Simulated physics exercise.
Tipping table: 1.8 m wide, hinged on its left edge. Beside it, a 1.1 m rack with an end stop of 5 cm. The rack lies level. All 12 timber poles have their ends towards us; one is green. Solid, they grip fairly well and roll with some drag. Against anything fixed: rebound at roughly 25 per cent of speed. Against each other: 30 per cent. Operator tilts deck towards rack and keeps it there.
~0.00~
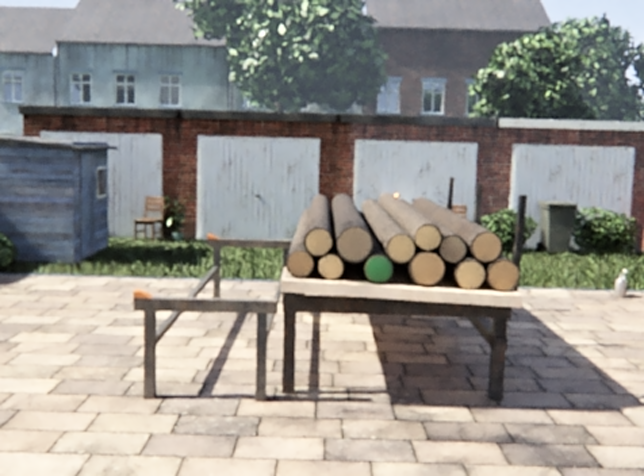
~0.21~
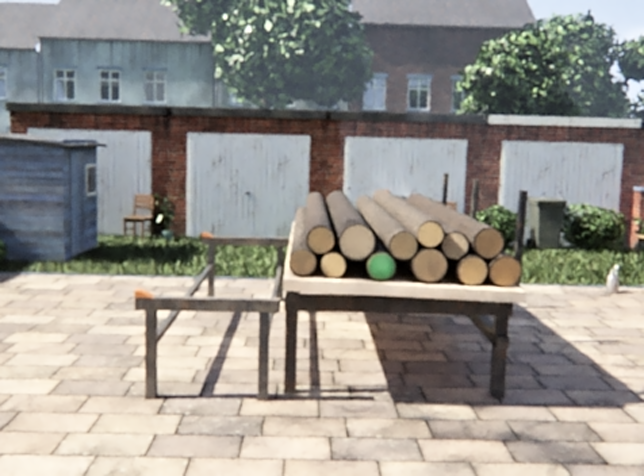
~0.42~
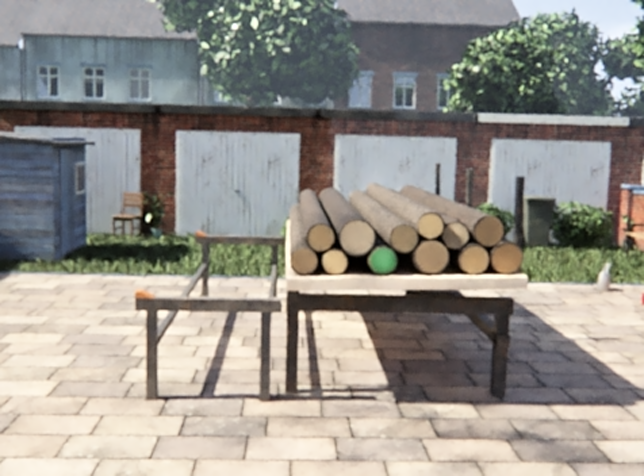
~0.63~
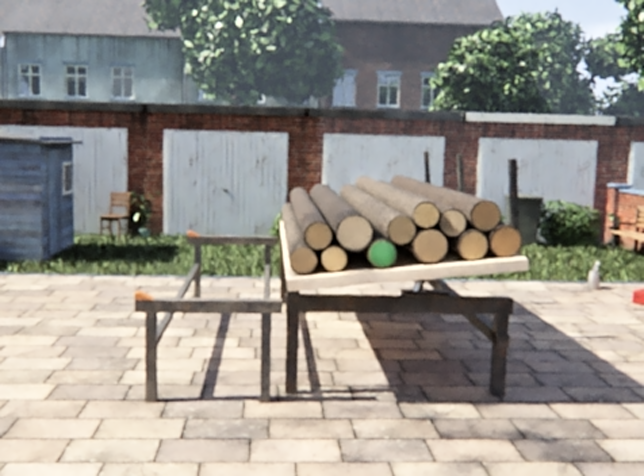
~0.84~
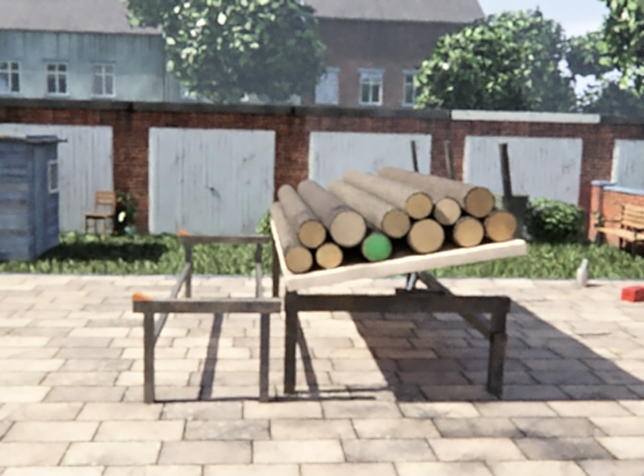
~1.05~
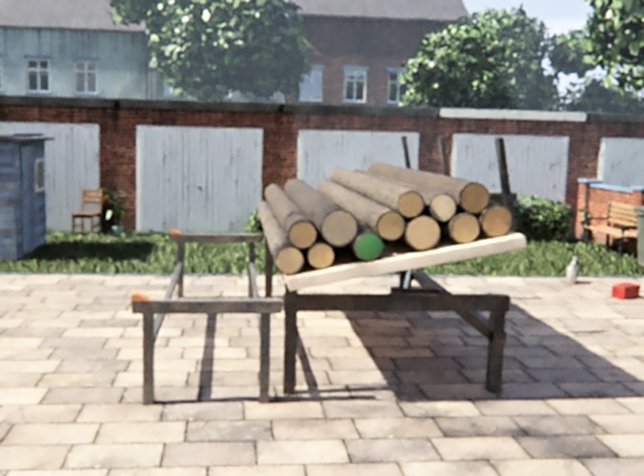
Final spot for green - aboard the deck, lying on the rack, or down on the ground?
I would say lying on the rack.
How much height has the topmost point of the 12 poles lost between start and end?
Roughly 0 cm.
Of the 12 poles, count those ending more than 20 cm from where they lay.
The number you get is 12.
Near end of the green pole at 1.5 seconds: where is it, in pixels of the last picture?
Around pixel (330, 253).
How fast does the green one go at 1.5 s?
Reading: Roughly 0.9 m/s.
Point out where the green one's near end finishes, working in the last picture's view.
Look near pixel (249, 286).
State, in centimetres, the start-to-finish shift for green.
The green one shifted 100.
By 1.5 s, green is on the deck, 35 cm from the hinge, rolling left; 0 past the stop so far.
By 1.9 s, green is on the deck, 20 cm from the hinge, rolling left; 0 past the stop so far.
By 2.4 s, green is up on others, 105 cm from the rack's far end, rolling left; 0 past the stop so far.
Finally (3.8 s), green is on the rack, 85 cm from the rack's far end; 1 past the stop so far.
